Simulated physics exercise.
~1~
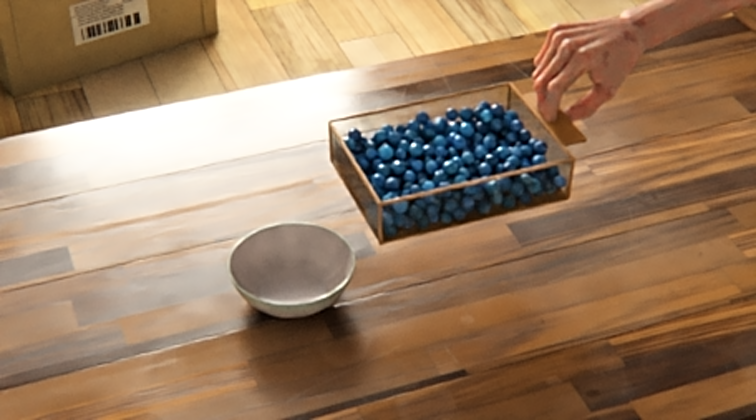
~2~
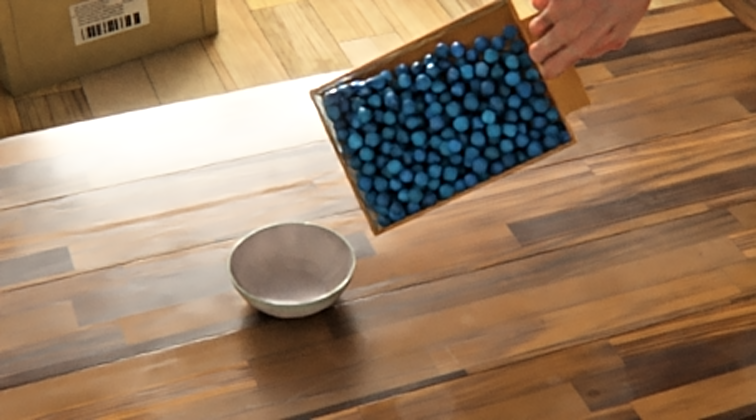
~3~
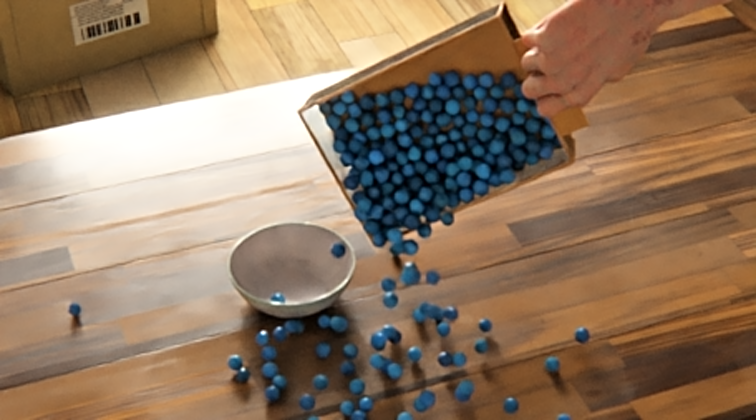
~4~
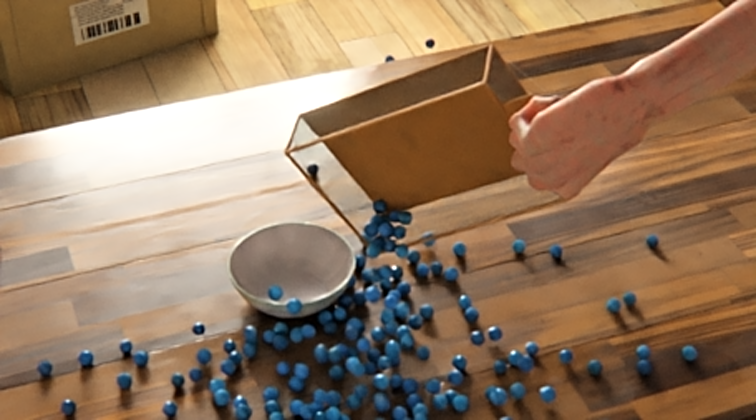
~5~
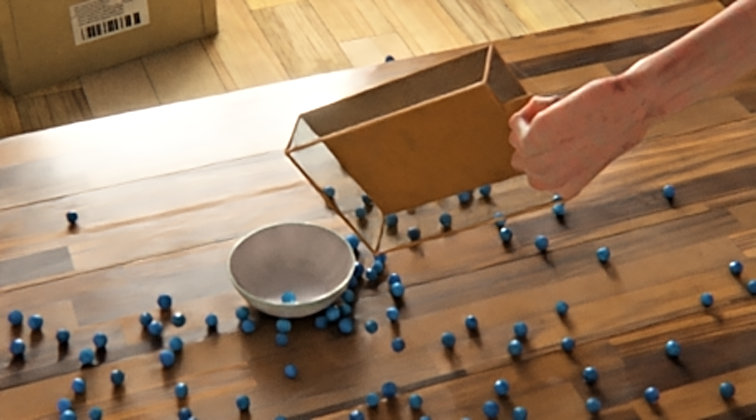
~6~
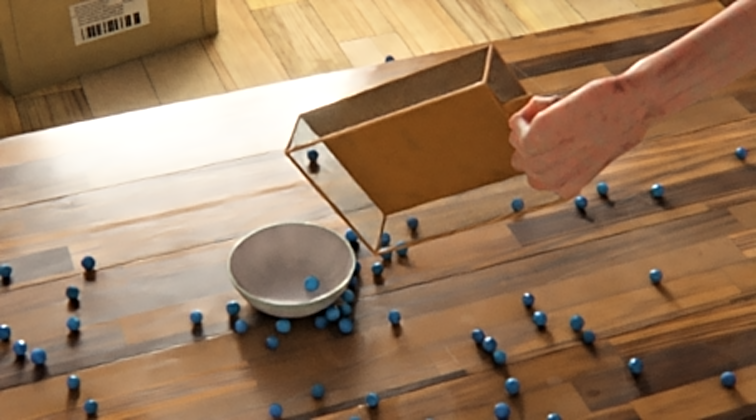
Blue balls spill across the wooden table as a hand tips their box beside a bowl.
